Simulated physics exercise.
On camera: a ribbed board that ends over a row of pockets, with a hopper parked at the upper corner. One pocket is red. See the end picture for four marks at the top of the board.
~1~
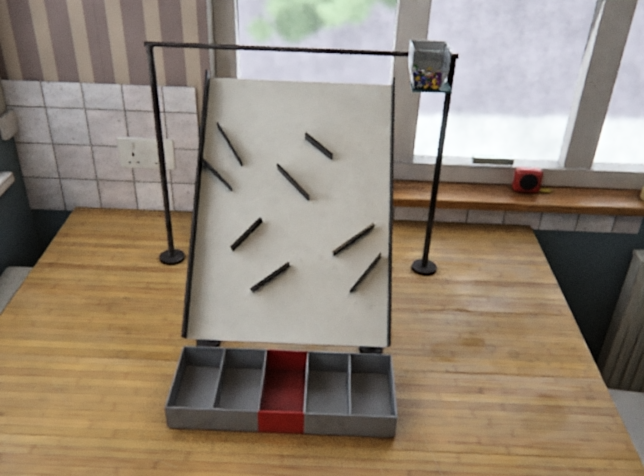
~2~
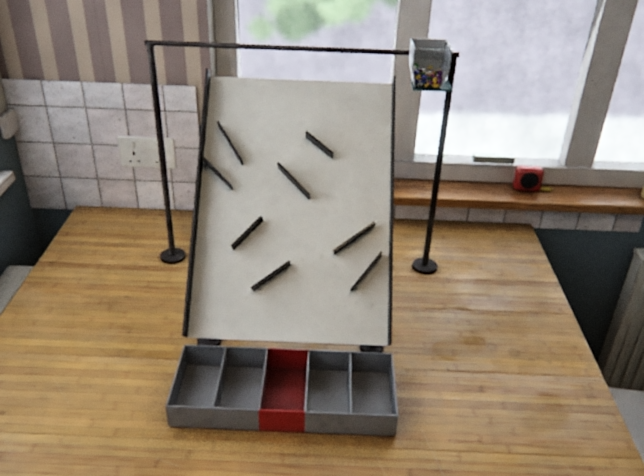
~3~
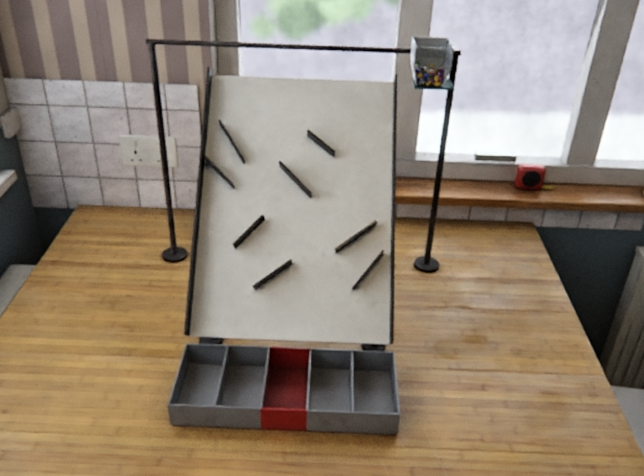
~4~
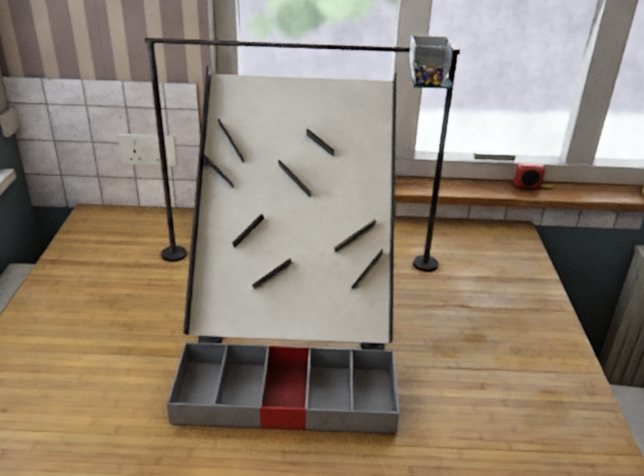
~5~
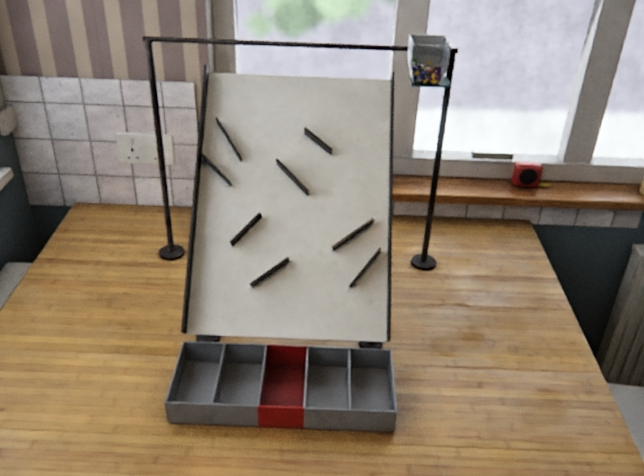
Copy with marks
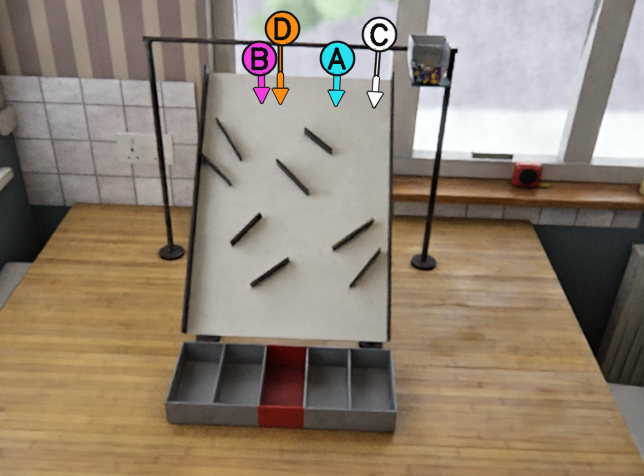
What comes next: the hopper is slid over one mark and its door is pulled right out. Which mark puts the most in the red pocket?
Mark A.
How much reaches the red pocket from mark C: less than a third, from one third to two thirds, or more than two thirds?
From one third to two thirds.
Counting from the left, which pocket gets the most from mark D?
The first from the left.
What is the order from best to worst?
Best to worst: A, C, D, B.
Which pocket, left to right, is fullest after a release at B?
The first.
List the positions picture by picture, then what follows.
In the first picture, hopper at (426, 80), jelly beans, door shut.
In the second picture, ribs (218, 121) to (241, 160), (306, 131) to (333, 153), (202, 156) to (231, 185).
In the third picture, ribs (279, 161) to (311, 193), (233, 245) to (263, 215), (336, 249) to (377, 220).
In the fourth picture, ribs (252, 286) to (291, 259), (353, 286) to (383, 249).
In the fifth picture, red pocket at (281, 415), number 3 of 5 from the left.
On the marked copy, mark A meets the board at (336, 100); mark B meets the board at (261, 97); mark C meets the board at (374, 101); mark D meets the board at (280, 98).
If A is chosen, about two thirds in the red pocket, about a quarter in other pockets, a small part held on the board.
If B is chosen, a small part in the red pocket, nearly all in other pockets.
If C is chosen, about a third in the red pocket, about half in other pockets, a small part held on the board, a stray few outside the box.
If D is chosen, about a quarter in the red pocket, about two thirds in other pockets, a small part held on the board.
